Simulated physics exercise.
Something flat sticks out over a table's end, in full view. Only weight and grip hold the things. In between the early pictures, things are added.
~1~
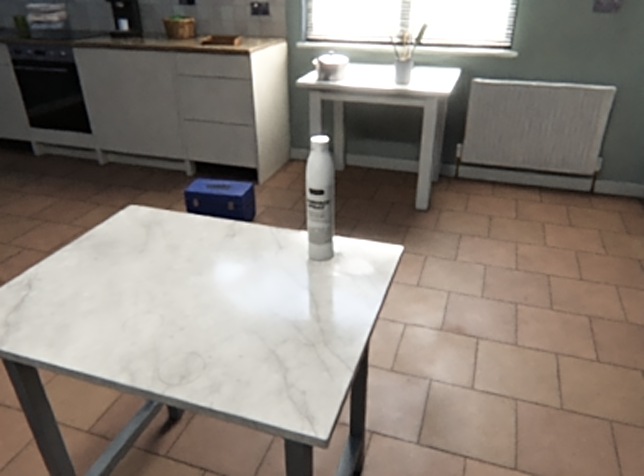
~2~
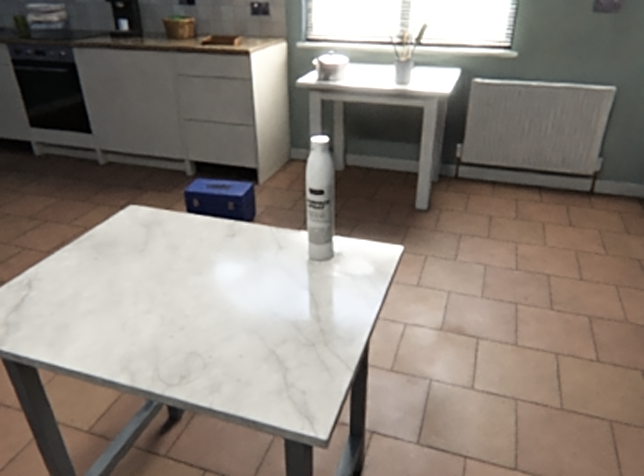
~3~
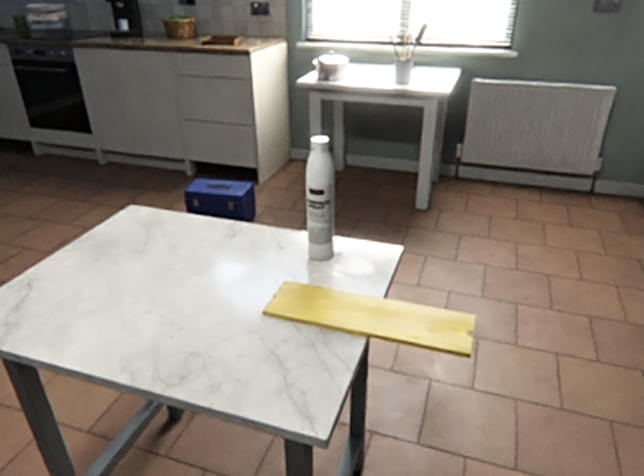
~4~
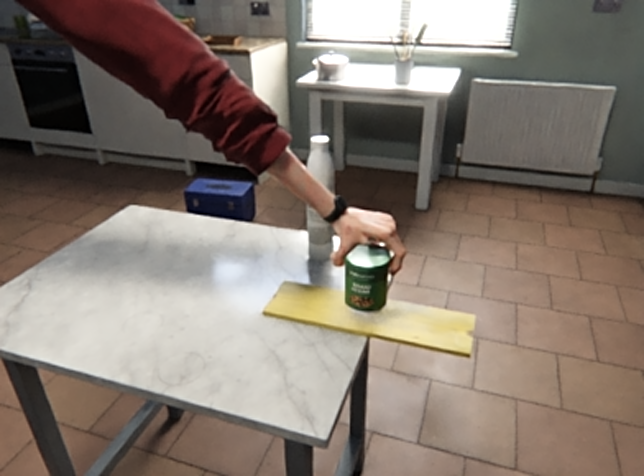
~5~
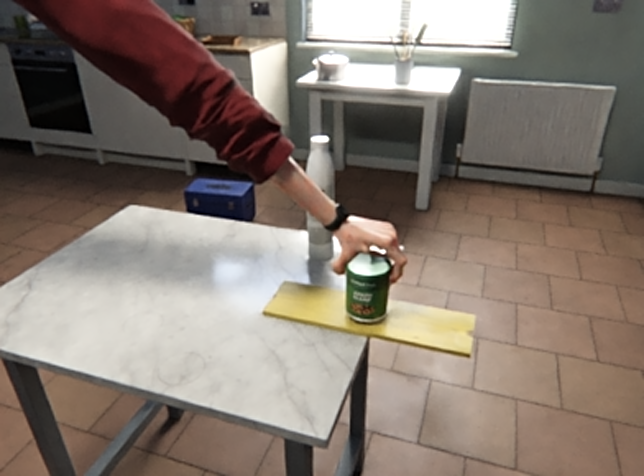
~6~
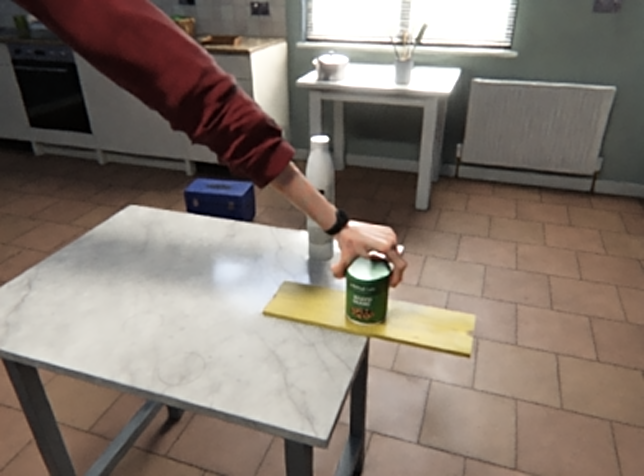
In a kitchen, a yellow board appears on a table and a hand lowers a green tin onto it.
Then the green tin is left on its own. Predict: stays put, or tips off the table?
Stays put.
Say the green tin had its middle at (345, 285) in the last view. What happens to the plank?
Outcome: Stable.
Then, 0.80 s later than the last frame, all is still.
Then, 1.80 s later than the last frame, green tin resting near (367, 291).
When it is over, all 3 as before. End places, in pixels of the last picture, green tin near (367, 291). The plank holds.
